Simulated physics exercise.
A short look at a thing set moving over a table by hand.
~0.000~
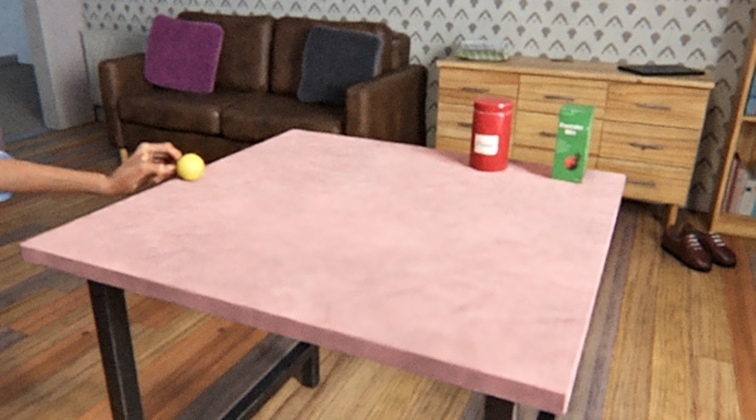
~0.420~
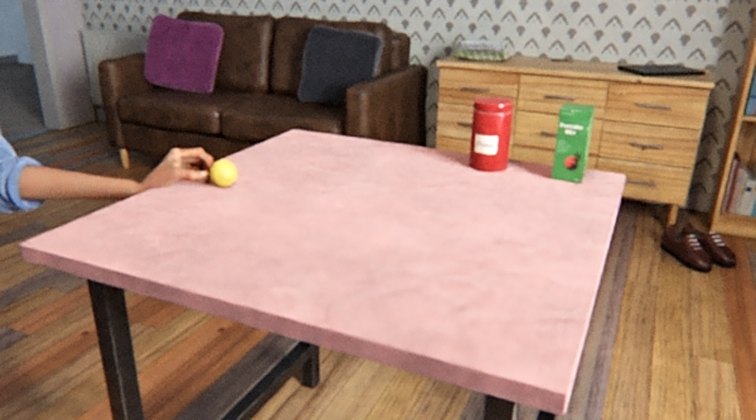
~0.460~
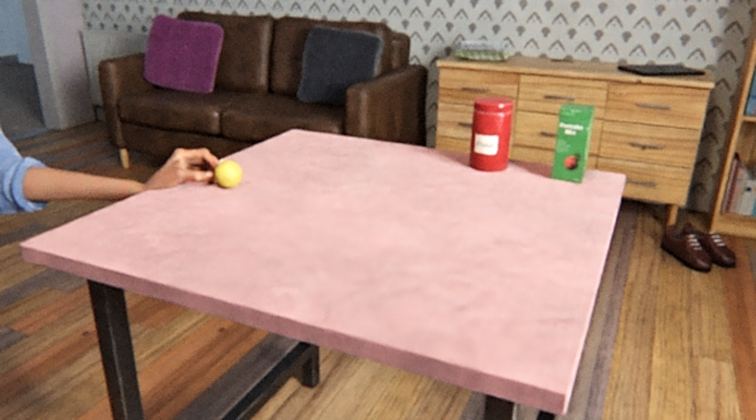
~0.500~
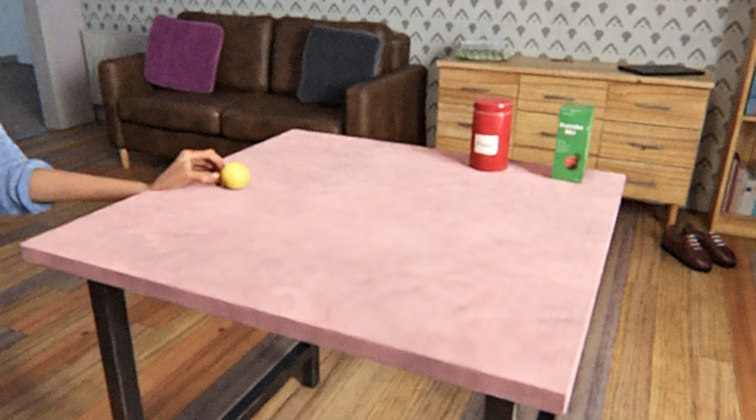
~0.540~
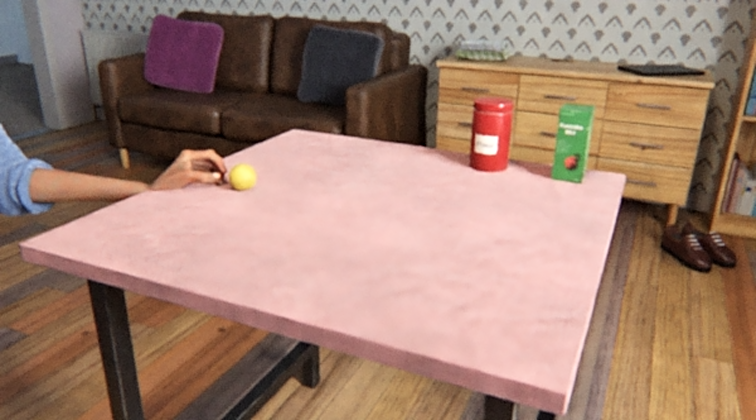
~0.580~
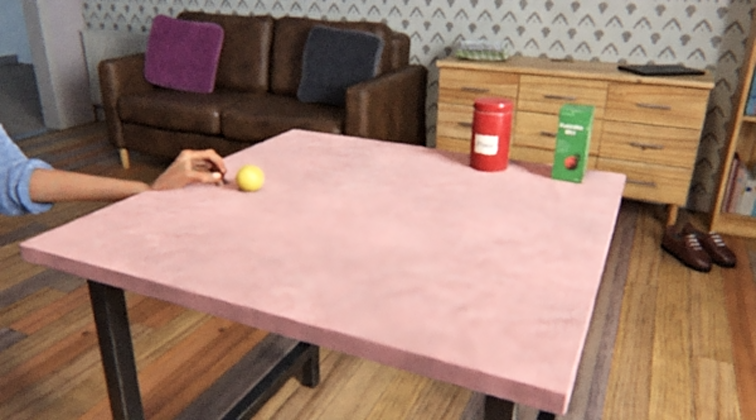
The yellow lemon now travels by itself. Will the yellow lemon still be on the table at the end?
The yellow lemon remains on top.
By 0.68 s, yellow lemon moved about its own width near (266, 181).
By 0.78 s, yellow lemon moved well along near (280, 183).
By 0.98 s, yellow lemon moved well along near (299, 187).
When it is over (1.6 s), moved from the start, yellow lemon. End places, in pixels of the last picture, yellow lemon near (307, 189).
